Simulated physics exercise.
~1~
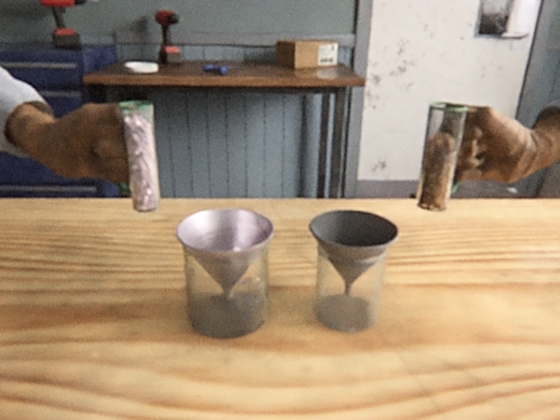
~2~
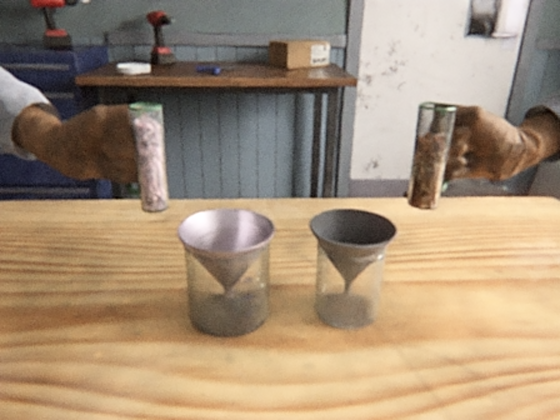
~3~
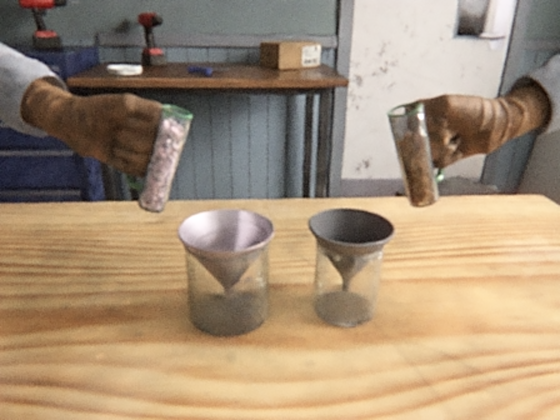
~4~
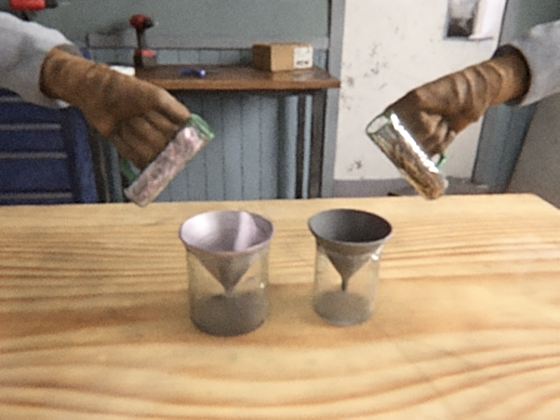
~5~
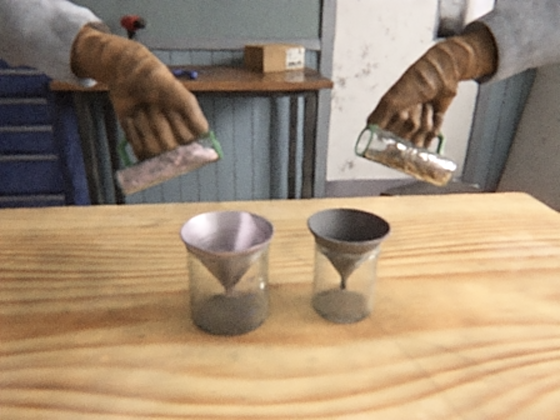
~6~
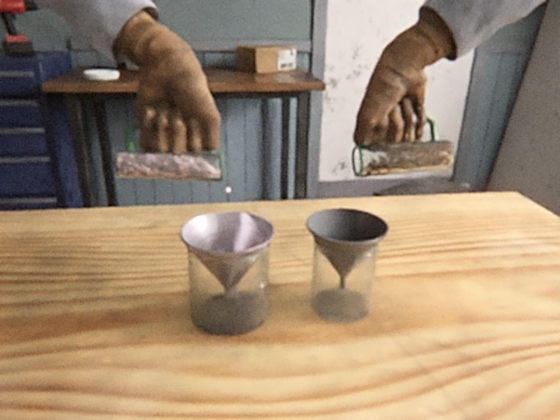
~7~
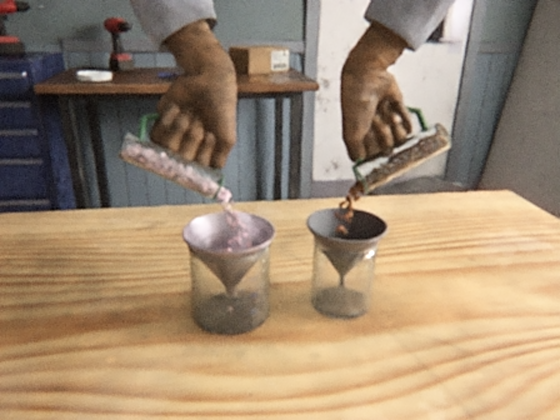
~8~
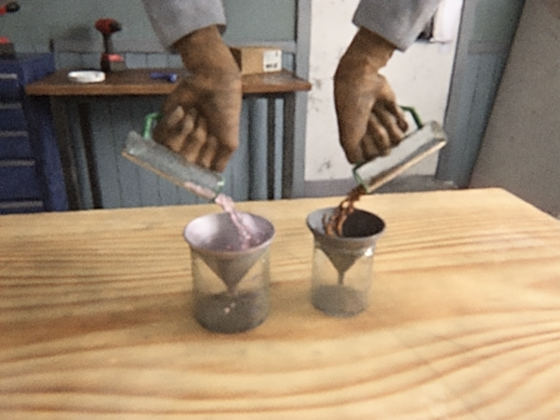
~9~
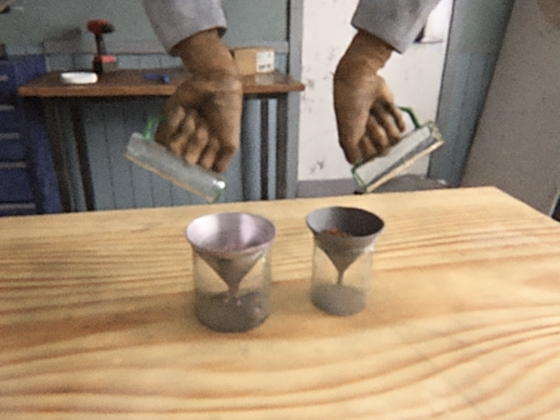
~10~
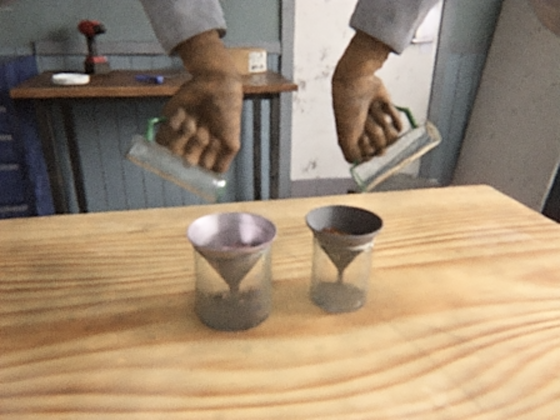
Two gloved hands in brown gloves, with pale grey sleeves, hold clear cups over a light wooden table in a workshop, seen from the front and slightly above. Below them stand two glass jars with funnels, a pale lilac one on the left and a dark grey one on the right. The hands move inward and tip the cups, the left holding pinkish bits and the right brown ones, as the view drifts slightly sideways. Both loads tumble into the funnels until the cups are empty. Nearly everything stays jammed in the left funnel, and all of it in the right.
